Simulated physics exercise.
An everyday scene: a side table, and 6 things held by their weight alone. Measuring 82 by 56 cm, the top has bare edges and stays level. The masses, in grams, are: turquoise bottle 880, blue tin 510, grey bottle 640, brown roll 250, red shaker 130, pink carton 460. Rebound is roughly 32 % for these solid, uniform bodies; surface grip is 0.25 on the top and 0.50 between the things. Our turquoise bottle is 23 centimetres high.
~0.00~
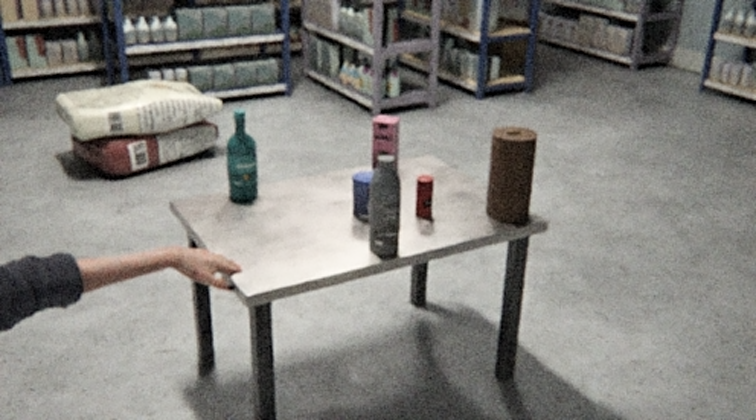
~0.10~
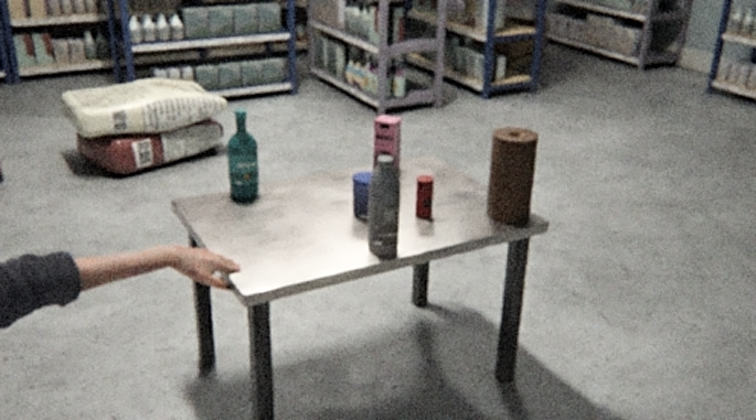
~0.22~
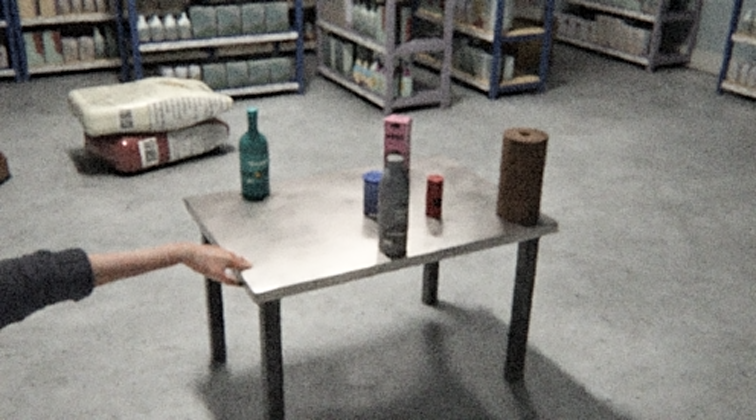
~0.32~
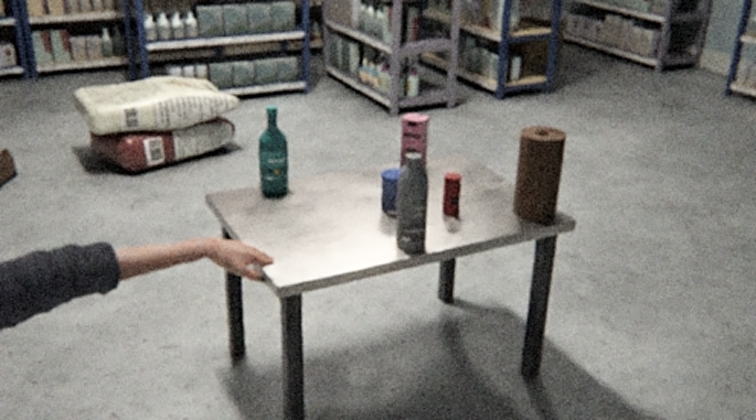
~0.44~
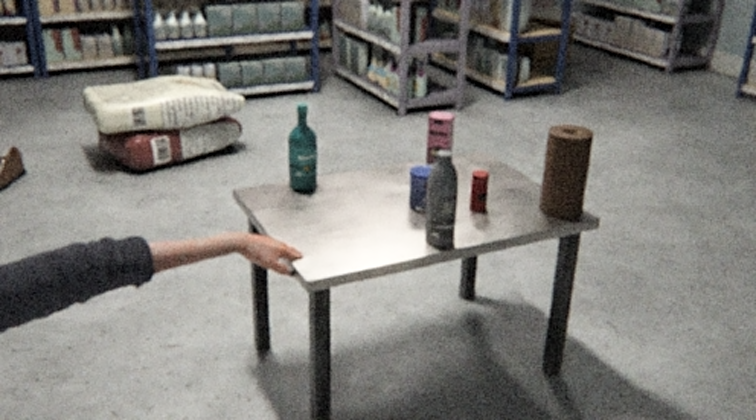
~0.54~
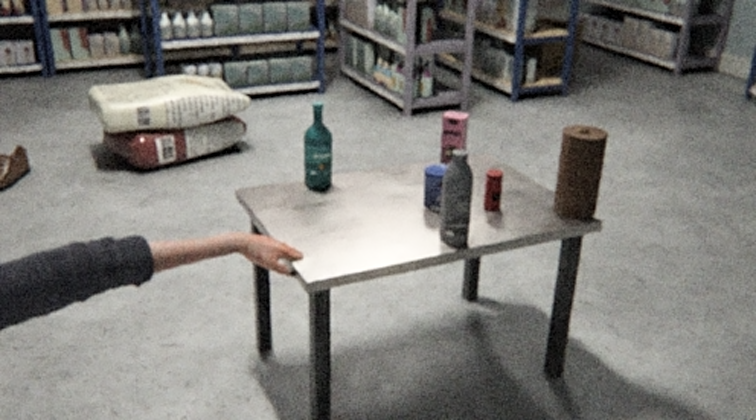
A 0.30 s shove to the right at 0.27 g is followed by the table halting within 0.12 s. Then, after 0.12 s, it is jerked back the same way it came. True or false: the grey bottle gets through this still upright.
True.
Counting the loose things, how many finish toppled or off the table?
That gives 1.
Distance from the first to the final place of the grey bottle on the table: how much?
Some 7 cm.
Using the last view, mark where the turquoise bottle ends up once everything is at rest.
You'll see it about at (269, 151) in the last picture.
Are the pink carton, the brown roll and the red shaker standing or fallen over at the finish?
Final state - pink carton: Remains on its base; brown roll: Goes over; red shaker: Remains on its base.
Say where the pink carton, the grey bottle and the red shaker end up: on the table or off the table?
Afterwards, the pink carton stays on its support, the grey bottle stays on its support, and the red shaker stays on its support.
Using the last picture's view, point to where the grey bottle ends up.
It ends up at about (405, 206).
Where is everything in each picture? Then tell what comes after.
In the first picture, grey bottle (385, 204); turquoise bottle (242, 154).
In the second picture, brown roll (512, 175); red shaker (424, 197).
In the third picture, table 3 cm from its start; pink carton (398, 144); turquoise bottle (254, 151).
In the fourth picture, table 9 cm from its start; brown roll (539, 173).
In the fifth picture, table 16 cm from its start; red shaker (479, 191); pink carton (440, 141).
In the sixth picture, table 17 cm from its start; grey bottle (457, 197) moved 4 cm; turquoise bottle (318, 144) moved 4 cm.
After 0.84 s, table 9 cm from its start; brown roll now off the table; grey bottle moved 10 cm near (451, 198); red shaker moved 10 cm.
After 1.04 s, grey bottle moved 9 cm near (413, 204); blue tin moved 9 cm; red shaker moved 9 cm.
In the end (1.7 s), off the table and tipped over, brown roll; not toppled but over 5 cm from the start, turquoise bottle, blue tin, grey bottle, red shaker and pink carton. At the end, from the last picture's camera, grey bottle near (405, 206).
